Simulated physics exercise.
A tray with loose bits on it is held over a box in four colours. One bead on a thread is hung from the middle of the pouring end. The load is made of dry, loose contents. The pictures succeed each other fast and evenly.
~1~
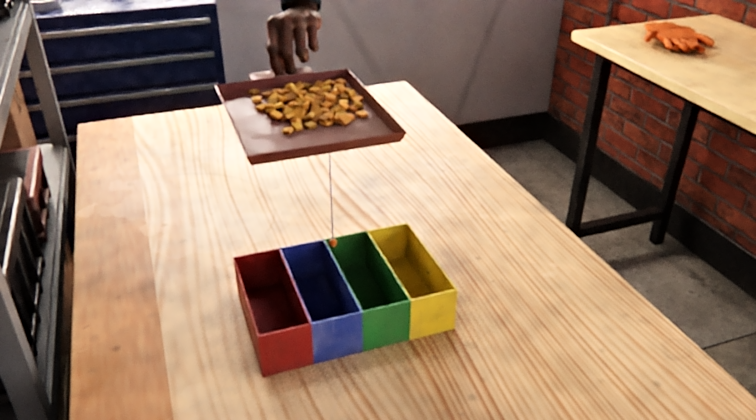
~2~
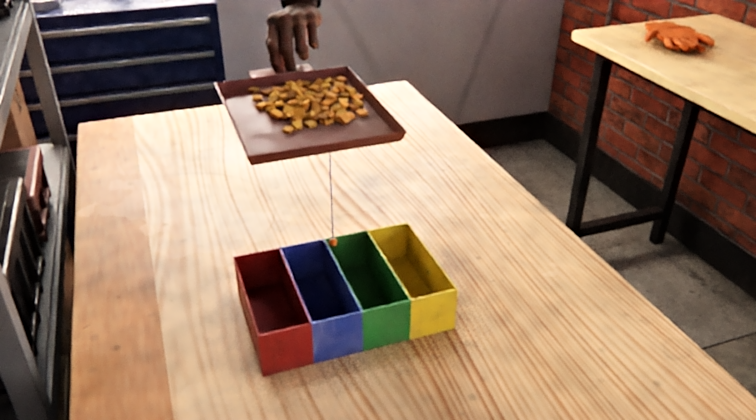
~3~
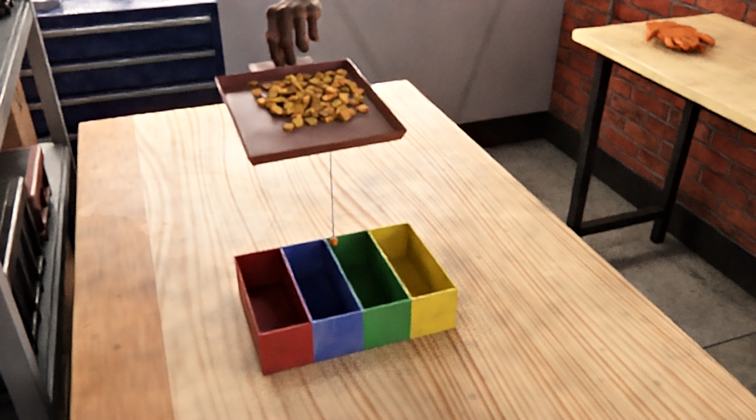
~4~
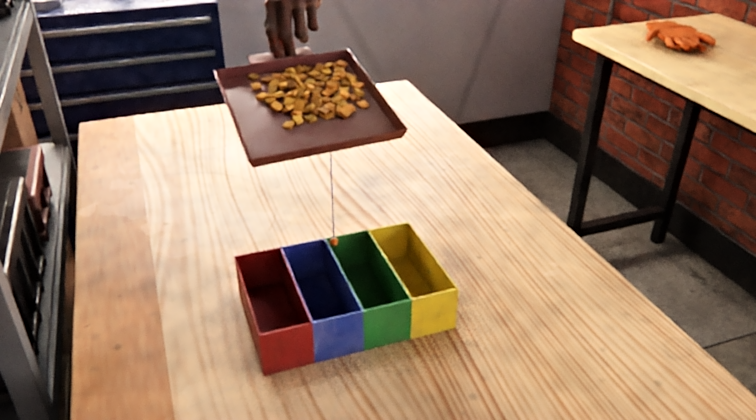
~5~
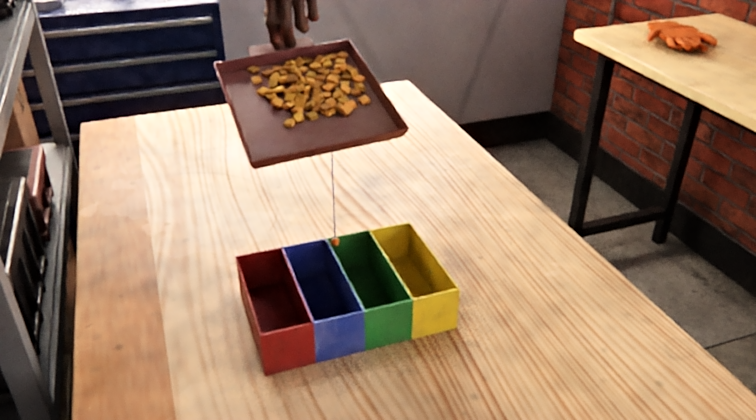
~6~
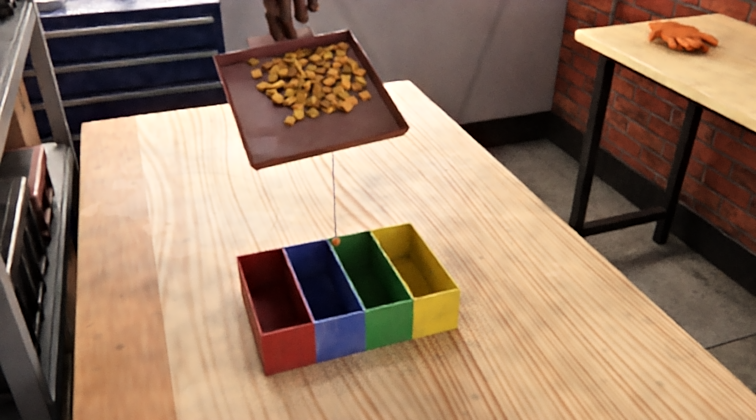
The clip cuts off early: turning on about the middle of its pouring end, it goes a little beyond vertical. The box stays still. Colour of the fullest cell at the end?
Red.
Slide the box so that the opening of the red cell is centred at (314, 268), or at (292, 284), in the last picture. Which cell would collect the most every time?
Result 1: The red one; result 2: That red cell.
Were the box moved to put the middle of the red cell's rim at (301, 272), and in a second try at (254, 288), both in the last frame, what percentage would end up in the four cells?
First case around 60 %, second case around 100 %.
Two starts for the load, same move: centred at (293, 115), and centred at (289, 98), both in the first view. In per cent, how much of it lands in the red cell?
Try 1: 70 %; try 2: 70 %.
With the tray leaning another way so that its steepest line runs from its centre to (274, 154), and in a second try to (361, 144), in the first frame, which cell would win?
Try 1 - the red one; try 2 - the yellow one.
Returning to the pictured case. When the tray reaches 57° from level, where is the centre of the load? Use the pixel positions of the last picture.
The middle of the pieces lands at roughly (290, 156).
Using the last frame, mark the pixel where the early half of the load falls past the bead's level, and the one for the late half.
Half one: (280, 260), half two: (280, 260).
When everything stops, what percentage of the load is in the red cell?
Near 60 %.
Soon after the last picture, tray tipped steeply; most on the tray; about a quarter falling or outside the box.
A little later, tray tipped right over; about a quarter on the tray; about a quarter in the red cell; about a quarter in the blue cell; a stray few in the green cell; about a quarter falling or outside the box.
Later still, tray tipped past a quarter turn; about half in the red cell; about a third in the blue cell; a small part in the green cell; a small part falling or outside the box.
At rest, tray tipped past a quarter turn; about half in the red cell; about a third in the blue cell; a small part in the green cell; none in the yellow cell; a small part outside the box.
